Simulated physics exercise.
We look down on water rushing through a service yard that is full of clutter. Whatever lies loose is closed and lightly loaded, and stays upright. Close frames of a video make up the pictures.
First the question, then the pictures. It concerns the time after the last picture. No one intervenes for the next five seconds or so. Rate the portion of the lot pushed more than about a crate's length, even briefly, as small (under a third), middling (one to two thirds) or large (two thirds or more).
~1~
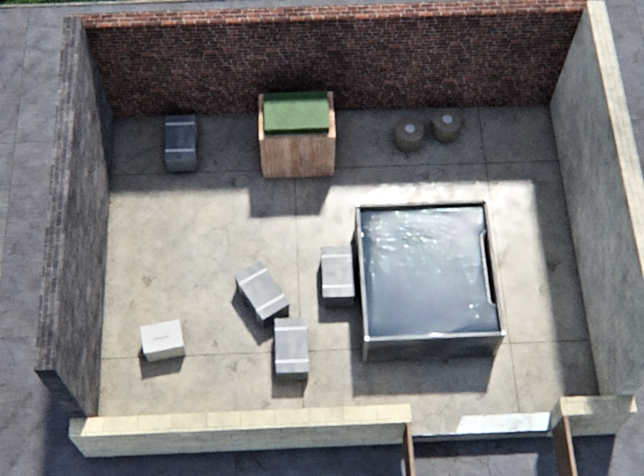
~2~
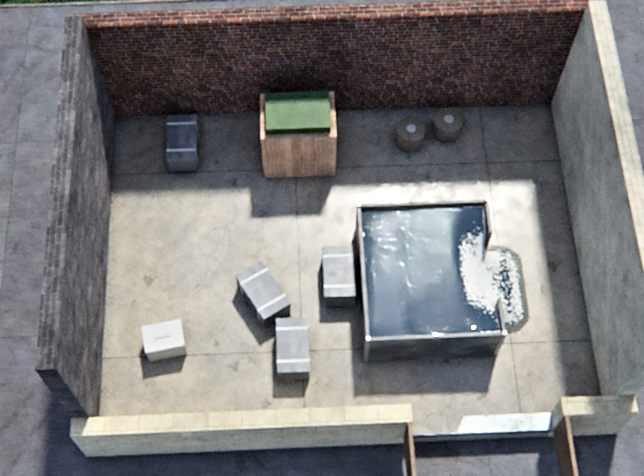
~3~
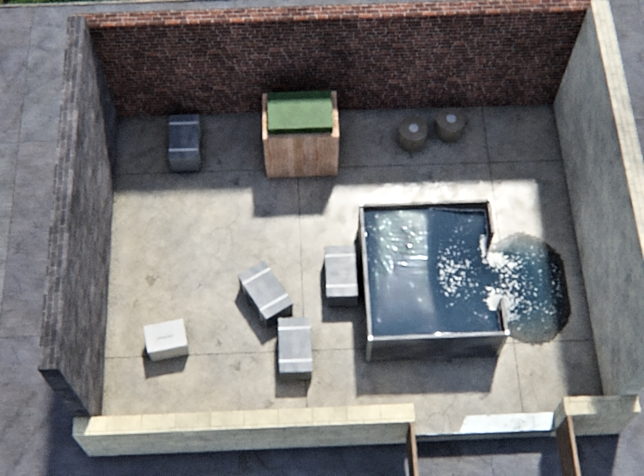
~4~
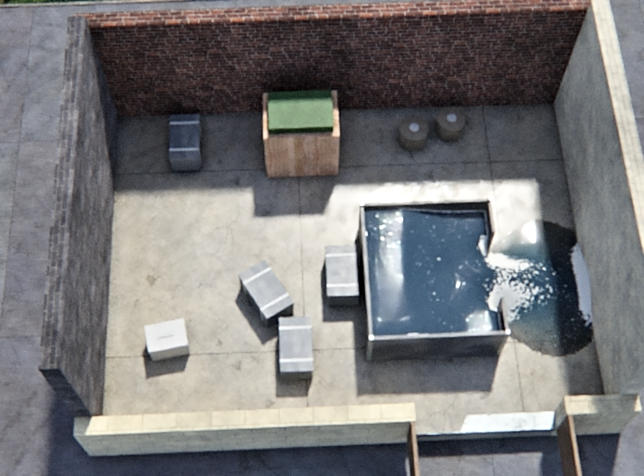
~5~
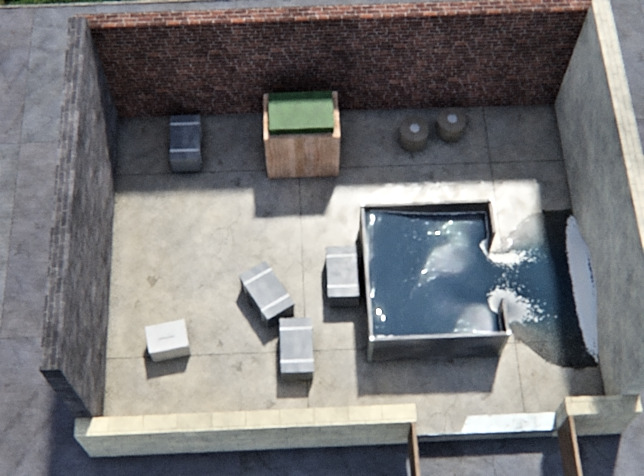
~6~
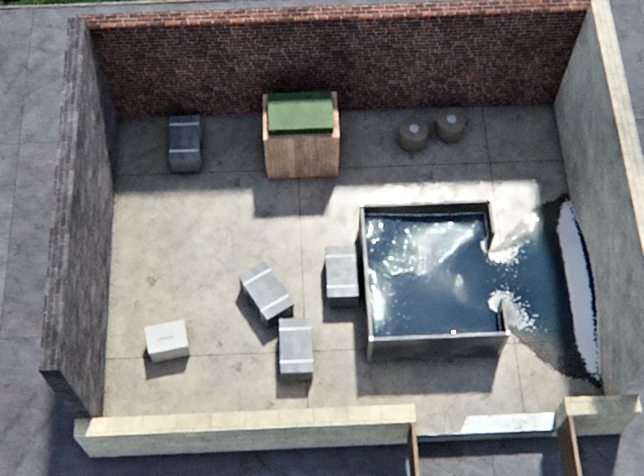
Middling.
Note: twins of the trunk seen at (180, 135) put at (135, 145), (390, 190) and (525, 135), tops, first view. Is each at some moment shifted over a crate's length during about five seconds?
Sequence: Doesn't go far, doesn't go far, travels that far.
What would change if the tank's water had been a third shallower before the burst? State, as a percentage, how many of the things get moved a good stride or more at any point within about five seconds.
About 30 per cent.
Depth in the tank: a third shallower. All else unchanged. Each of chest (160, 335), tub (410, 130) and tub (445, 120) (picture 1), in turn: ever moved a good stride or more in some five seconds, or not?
Respectively, never gets that far, gets that far, gets that far.
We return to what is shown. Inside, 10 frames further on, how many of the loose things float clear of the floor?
Tally: 0.
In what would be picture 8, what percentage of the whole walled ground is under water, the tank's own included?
I reckon around 20 per cent.
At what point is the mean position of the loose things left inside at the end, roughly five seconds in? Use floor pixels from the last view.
I'd put it around pixel (266, 271).
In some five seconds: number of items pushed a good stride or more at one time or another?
I make it 4.
A moment on, 0 of 7 are well off their spots; 0 afloat.
Next, 0 of 7 are well off their spots; 0 afloat.
Later, 2 of 7 are well off their spots; 1 afloat.
In the end, 4 of 7 are well off their spots, and 4 have been at some point; 1 afloat.
